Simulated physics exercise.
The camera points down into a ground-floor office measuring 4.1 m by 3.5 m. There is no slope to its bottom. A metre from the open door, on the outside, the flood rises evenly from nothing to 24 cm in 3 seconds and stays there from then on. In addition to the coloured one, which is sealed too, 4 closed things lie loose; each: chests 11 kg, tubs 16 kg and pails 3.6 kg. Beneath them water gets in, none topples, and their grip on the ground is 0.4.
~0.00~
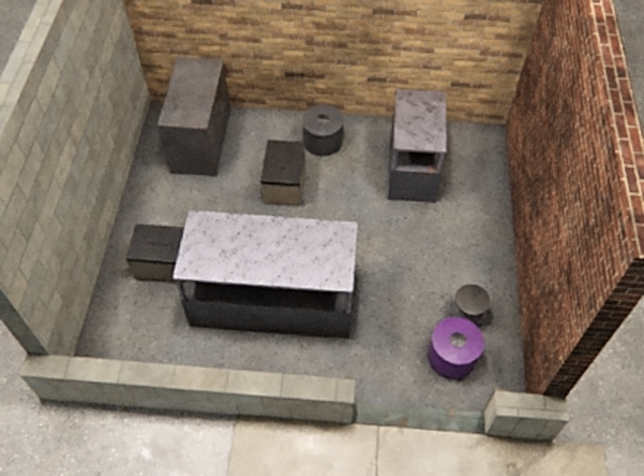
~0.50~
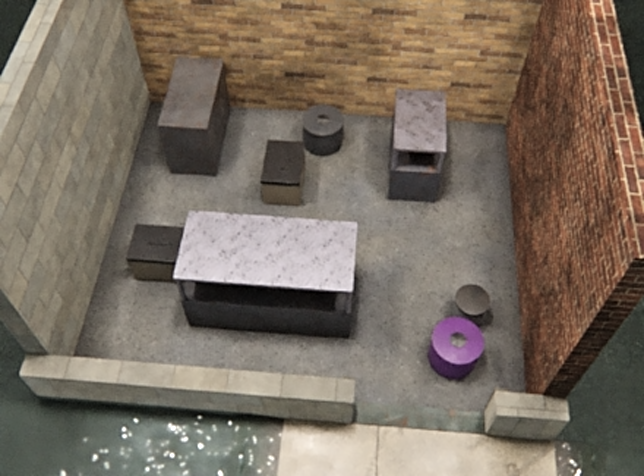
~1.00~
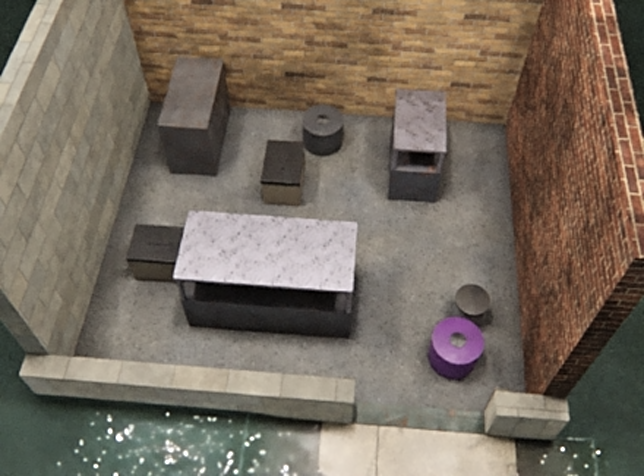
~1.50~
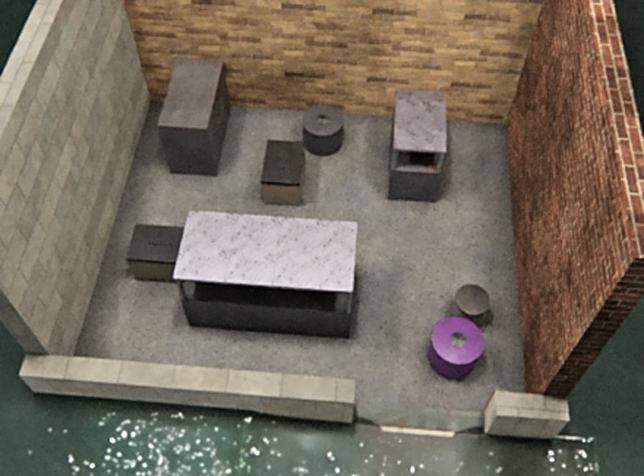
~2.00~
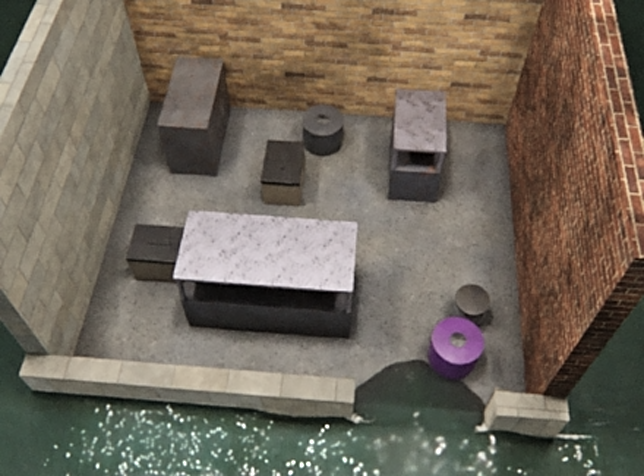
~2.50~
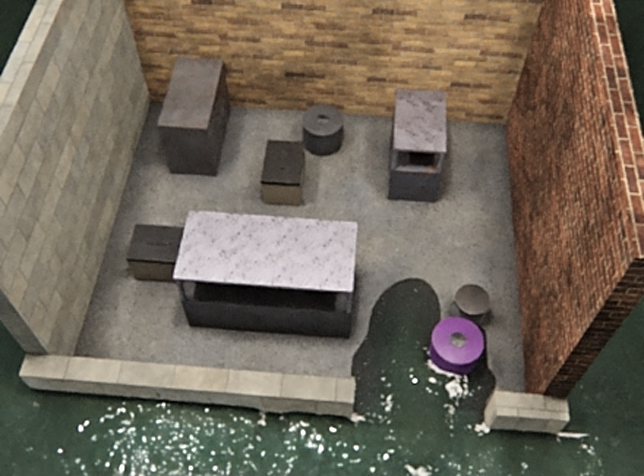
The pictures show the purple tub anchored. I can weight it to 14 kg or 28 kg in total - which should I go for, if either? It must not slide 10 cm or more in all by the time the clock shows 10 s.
Neither will work.
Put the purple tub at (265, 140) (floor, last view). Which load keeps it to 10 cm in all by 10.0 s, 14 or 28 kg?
Looking at the loads, neither keeps it.
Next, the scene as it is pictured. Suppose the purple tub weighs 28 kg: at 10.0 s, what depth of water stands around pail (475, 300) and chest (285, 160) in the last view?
I'd estimate 13 cm for the first and 9 cm for the second.
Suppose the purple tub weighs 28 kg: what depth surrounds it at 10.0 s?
Close to 14 cm deep.
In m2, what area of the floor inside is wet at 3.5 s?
I'd put it close to 3.5 m2.
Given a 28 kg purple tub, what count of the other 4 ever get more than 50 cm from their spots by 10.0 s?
Answer: 4.
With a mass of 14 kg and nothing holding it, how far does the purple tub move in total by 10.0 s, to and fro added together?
Close to 300 centimetres all told.
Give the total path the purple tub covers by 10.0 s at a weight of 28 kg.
Roughly 100 centimetres altogether.
After 3.5 s the purple tub would be 48 cm from its start with 14 kg and 15 cm from its start with 28 kg; 7 cm of water round it then.
After 4.5 s the purple tub would be 137 cm from its start with 14 kg and 50 cm from its start with 28 kg; 8 cm of water round it then.
After 7.0 s the purple tub would be 273 cm from its start with 14 kg and 83 cm from its start with 28 kg; 12 cm of water round it then.
After 10.0 s the purple tub would be 273 cm from its start with 14 kg and 95 cm from its start with 28 kg; 14 cm of water round it then.
